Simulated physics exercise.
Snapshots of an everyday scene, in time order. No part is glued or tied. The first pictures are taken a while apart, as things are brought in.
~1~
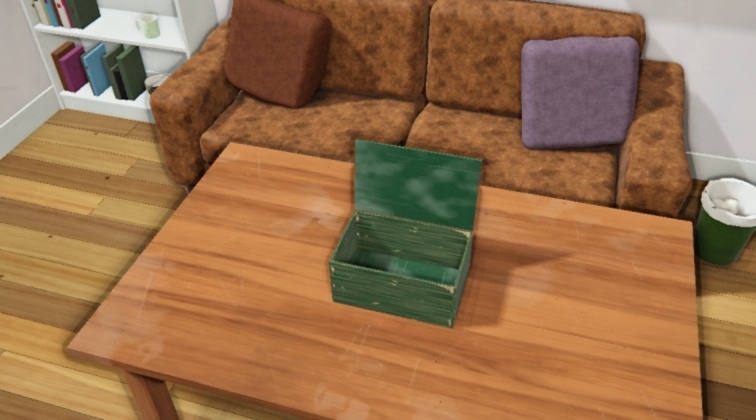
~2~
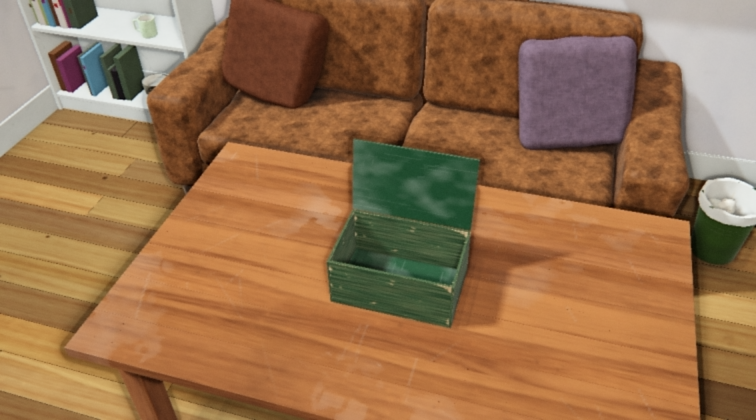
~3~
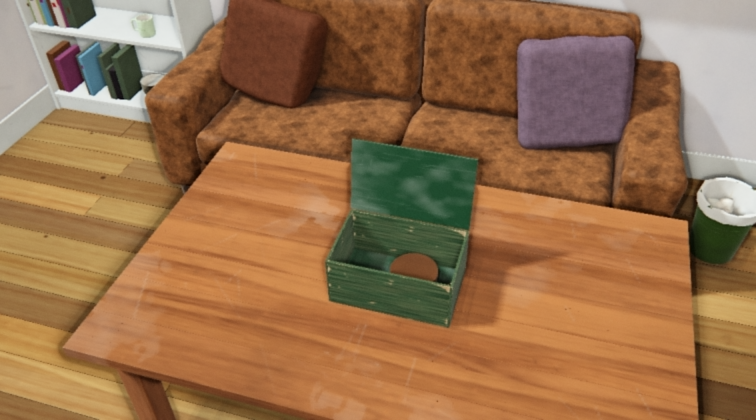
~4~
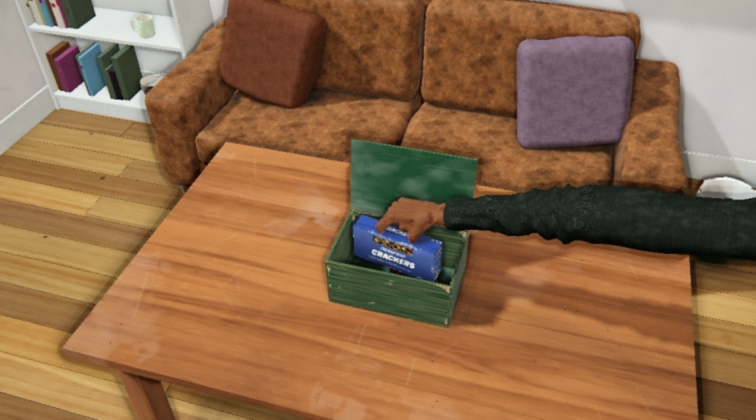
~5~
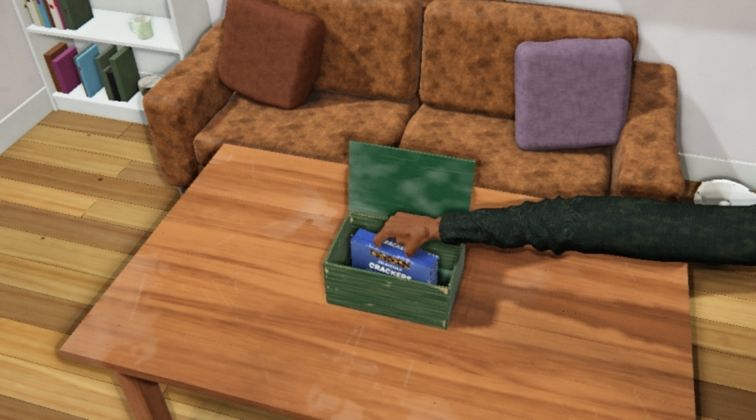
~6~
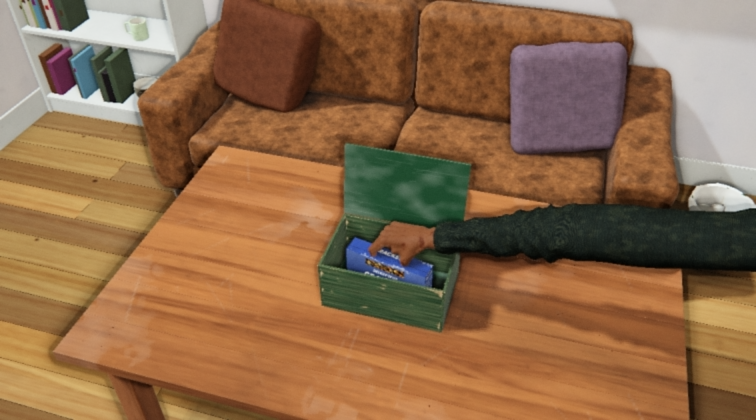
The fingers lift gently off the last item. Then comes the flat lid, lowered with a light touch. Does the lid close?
Stands proud.
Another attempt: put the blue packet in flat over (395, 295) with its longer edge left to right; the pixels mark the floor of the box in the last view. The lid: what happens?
Result: Lid drops fully.
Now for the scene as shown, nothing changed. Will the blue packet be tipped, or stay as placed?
Simply put, the blue packet remains unturned.
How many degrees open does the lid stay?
Close to 8 degrees.
Then, 1.40 s after the last picture, lid 75° above the rim.
Then, 1.80 s after the last picture, lid 32° above the rim.
At rest, lid 8° above the rim; both in place. Seen from the same camera at the end, blue packet near (388, 272).
